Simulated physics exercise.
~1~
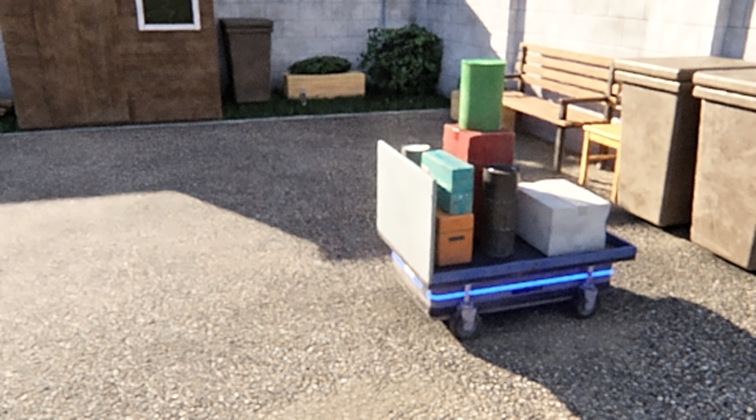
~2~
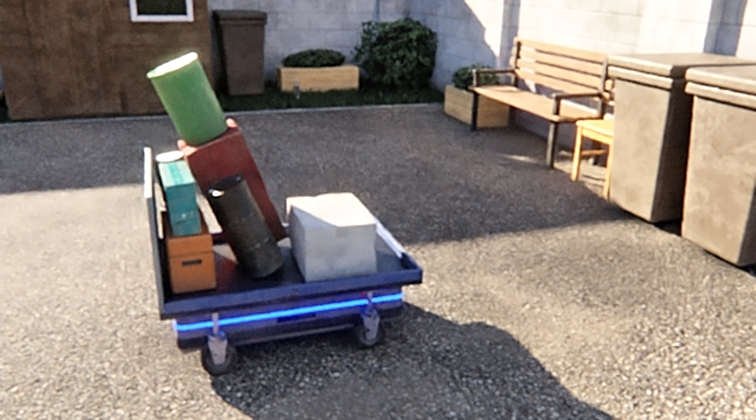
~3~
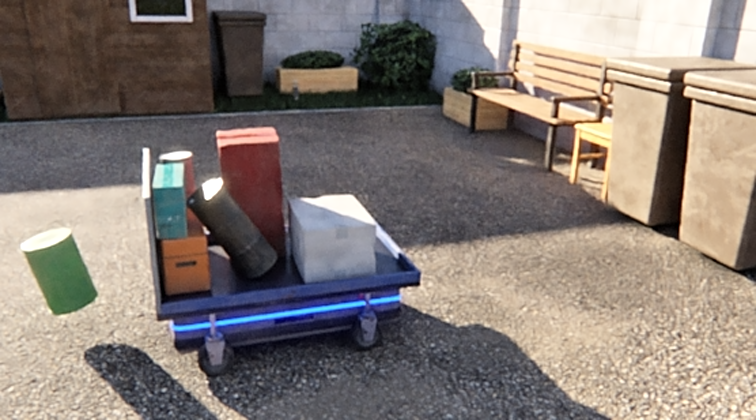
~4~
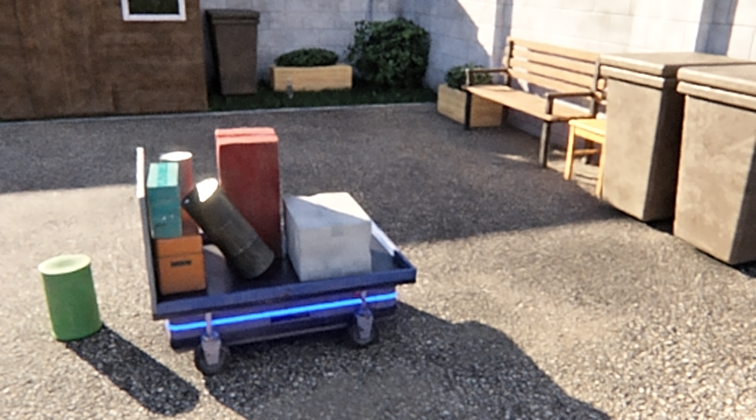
A loaded cart rolls left and stops, and its green pail topples onto the ground.
